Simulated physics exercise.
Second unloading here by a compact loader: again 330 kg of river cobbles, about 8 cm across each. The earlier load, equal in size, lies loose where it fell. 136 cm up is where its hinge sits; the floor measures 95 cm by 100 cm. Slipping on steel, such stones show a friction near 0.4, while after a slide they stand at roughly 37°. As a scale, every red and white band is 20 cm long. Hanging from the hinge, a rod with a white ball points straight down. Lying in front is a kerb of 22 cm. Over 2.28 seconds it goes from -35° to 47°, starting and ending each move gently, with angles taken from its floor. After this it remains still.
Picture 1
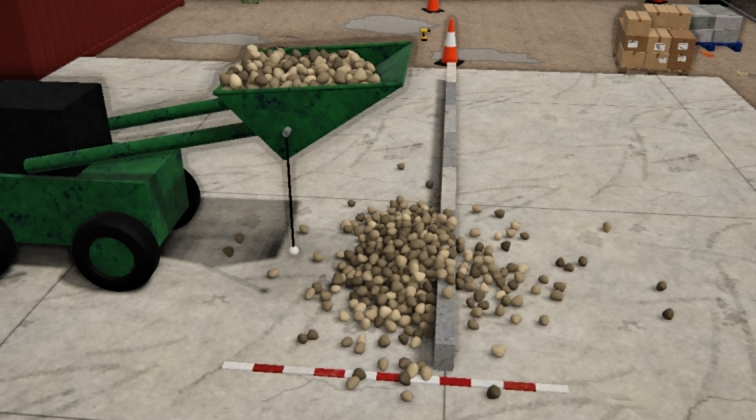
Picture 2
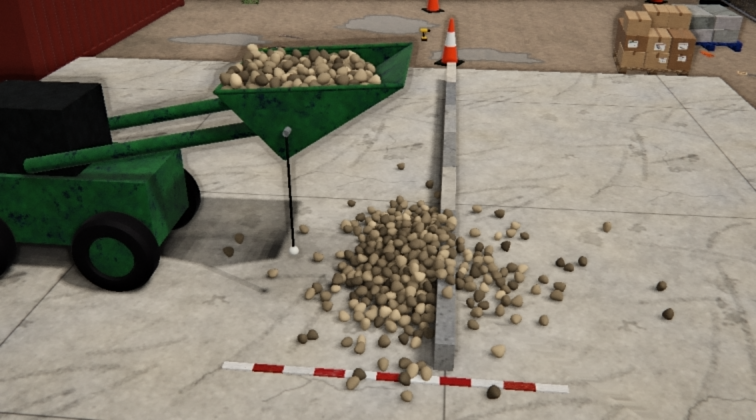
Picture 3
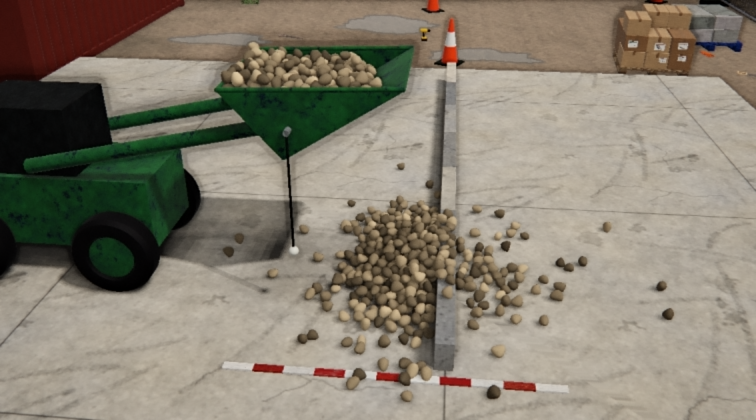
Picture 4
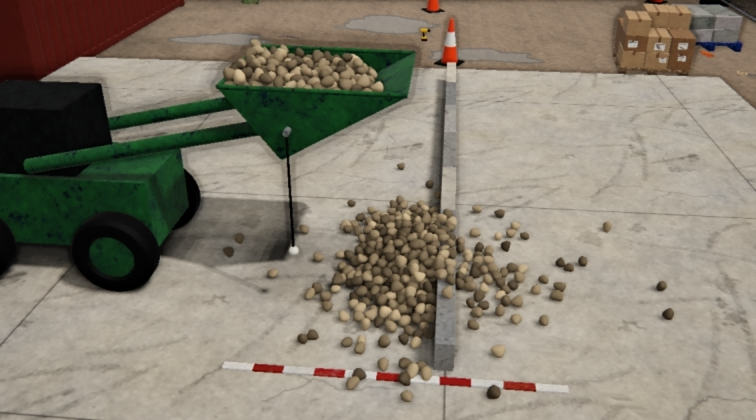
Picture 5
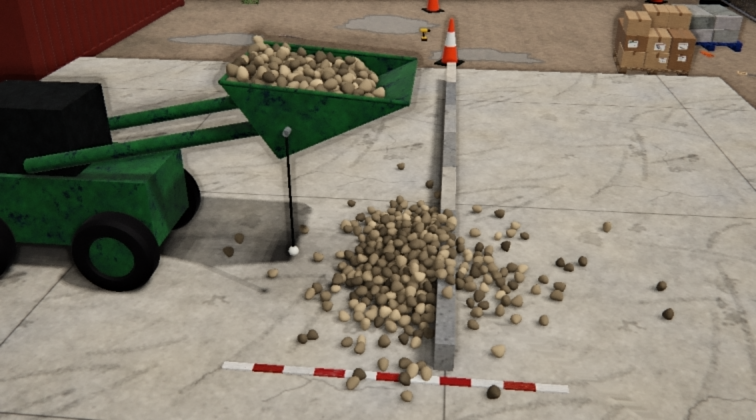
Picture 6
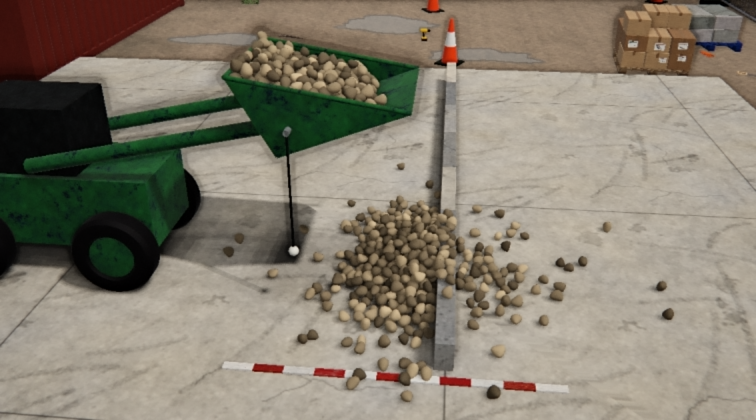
We see a green loader holding a bucket of rounded stones beside a loose pile of similar stones lying across a grey kerb; the bucket slowly tilts forward, its lip dipping slightly, while the loader and pile stay still.
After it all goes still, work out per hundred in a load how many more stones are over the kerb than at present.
Around 19 stones per hundred.
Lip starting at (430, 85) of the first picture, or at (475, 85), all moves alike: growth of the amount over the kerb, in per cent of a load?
I'd expect near 45 per cent first and near 95 per cent next.
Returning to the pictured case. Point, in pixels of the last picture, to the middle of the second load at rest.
Near (405, 255).
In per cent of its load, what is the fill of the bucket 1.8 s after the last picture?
About 0 per cent.
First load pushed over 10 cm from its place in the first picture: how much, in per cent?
20 per cent.
Then, 1.1 s after the last picture the floor is at 34°; in per cent of one load, 86 in the bucket, 101 on this side of the kerb, 13 over the kerb; the foremost stones are at (595, 274).
Then, 1.8 s after the last picture the floor is at 47°; in per cent of one load, 1 in the bucket, 172 on this side of the kerb, 27 over the kerb; the foremost stones are at (596, 276).
Then, 2.1 s after the last picture the floor is at 47°; in per cent of one load, 0 in the bucket, 169 on this side of the kerb, 32 over the kerb; the foremost stones are at (609, 277).
Then, 4.7 s after the last picture the floor is at 47°; in per cent of one load, 0 in the bucket, 168 on this side of the kerb, 33 over the kerb; the foremost stones are at (617, 280). Net gain over the kerb, 19.
